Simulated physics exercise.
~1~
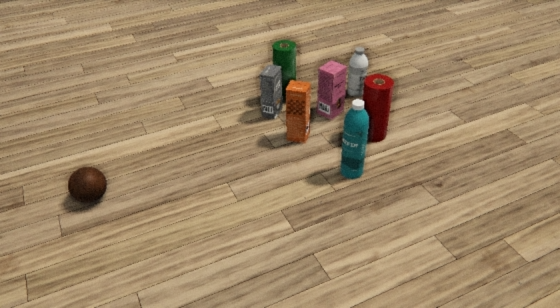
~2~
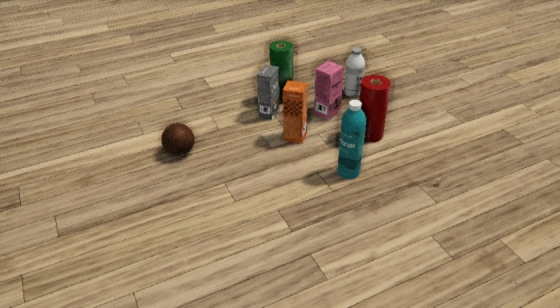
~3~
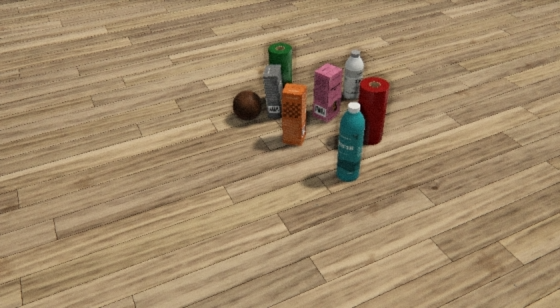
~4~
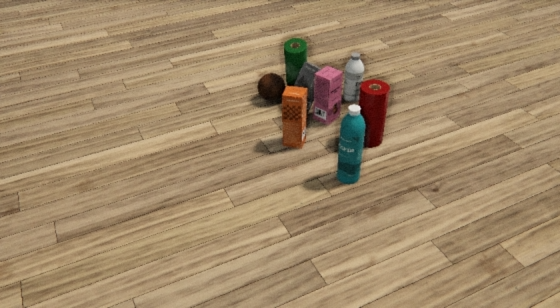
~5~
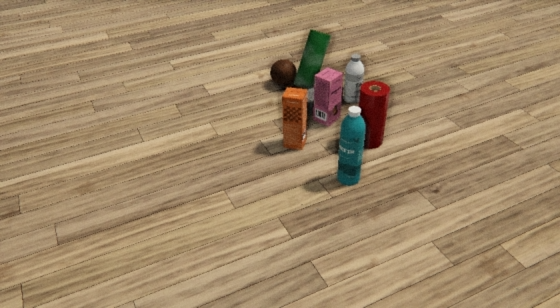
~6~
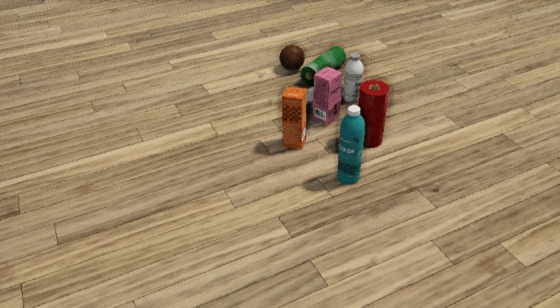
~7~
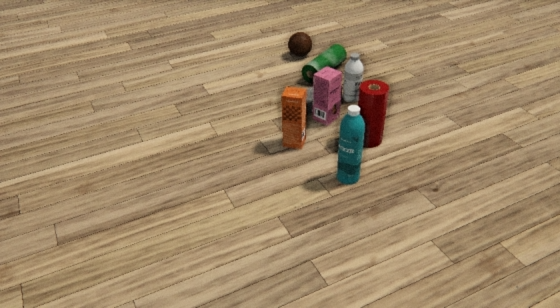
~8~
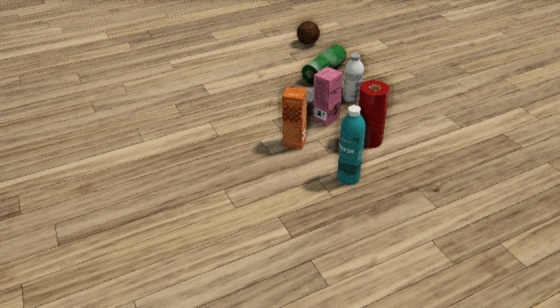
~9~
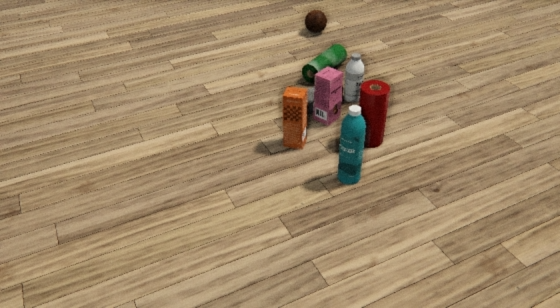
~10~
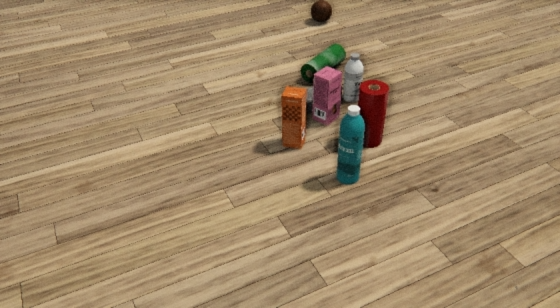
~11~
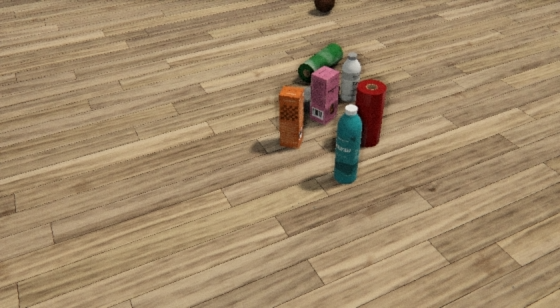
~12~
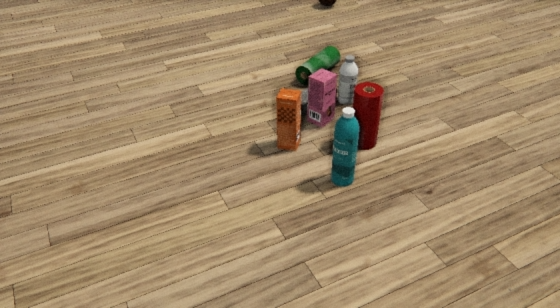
A brown ball rolling across a wood floor, knocking over a grey carton and green roll, then leaving five objects standing.
